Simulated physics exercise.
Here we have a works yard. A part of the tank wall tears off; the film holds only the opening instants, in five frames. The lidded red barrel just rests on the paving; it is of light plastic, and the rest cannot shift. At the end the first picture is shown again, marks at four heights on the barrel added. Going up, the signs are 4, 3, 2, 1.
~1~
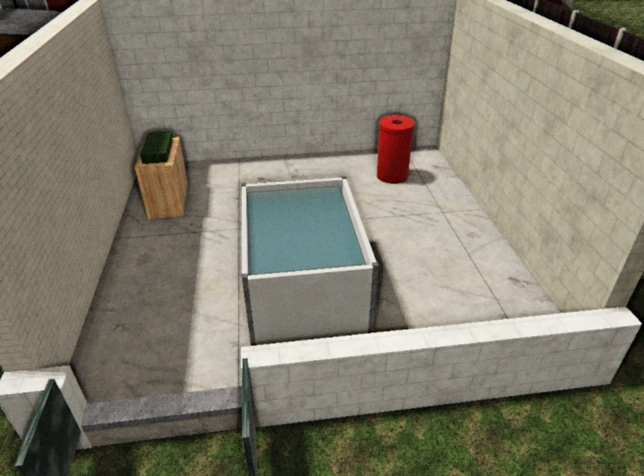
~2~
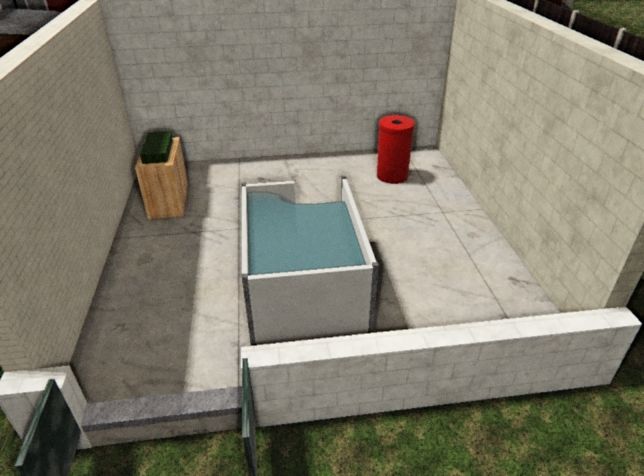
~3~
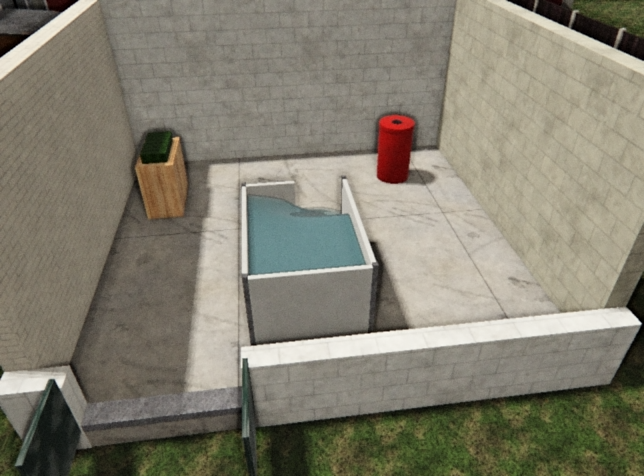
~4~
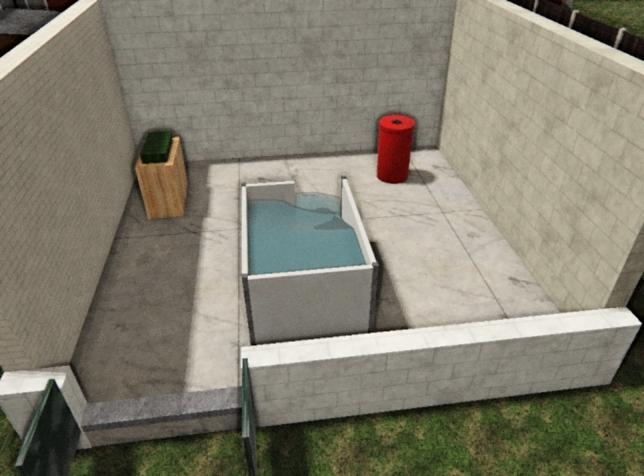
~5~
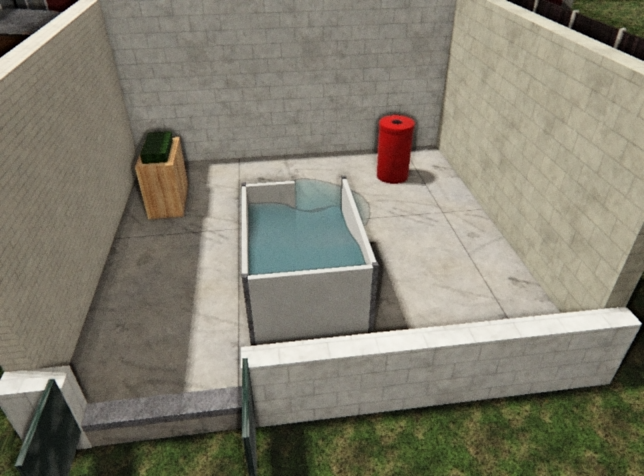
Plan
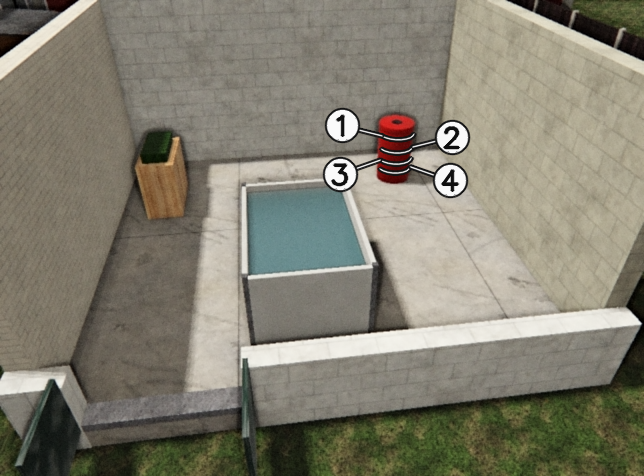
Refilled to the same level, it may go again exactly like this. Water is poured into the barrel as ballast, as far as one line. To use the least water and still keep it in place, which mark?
I would pick mark 4.
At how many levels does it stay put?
All four.
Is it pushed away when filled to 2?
No, that is safe.
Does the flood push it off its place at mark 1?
No.
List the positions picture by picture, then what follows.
The first frame shows lid of the red barrel at (397, 122); tank full, its middle at (302, 227); open gate at (158, 360).
In the second frame, water covers 1 % of the ground, mostly out of sight from here.
In the third frame, water covers 3 % of the ground, mostly out of sight from here.
In the fourth frame, water covers 6 % of the ground, mostly out of sight from here.
The fifth frame shows lid of the red barrel at (397, 122); 9 % of the ground wet, in view closest to the barrel at (329, 184).
On the marked copy, 1 at (401, 139); 2 at (399, 153); 3 at (398, 164); 4 at (397, 173); from the bottom up 4, 3, 2, 1.
If 1 is chosen, it does not move.
If 2 is chosen, it does not move.
If 3 is chosen, it does not move.
If 4 is chosen, it shifts by a finger or two and stays.
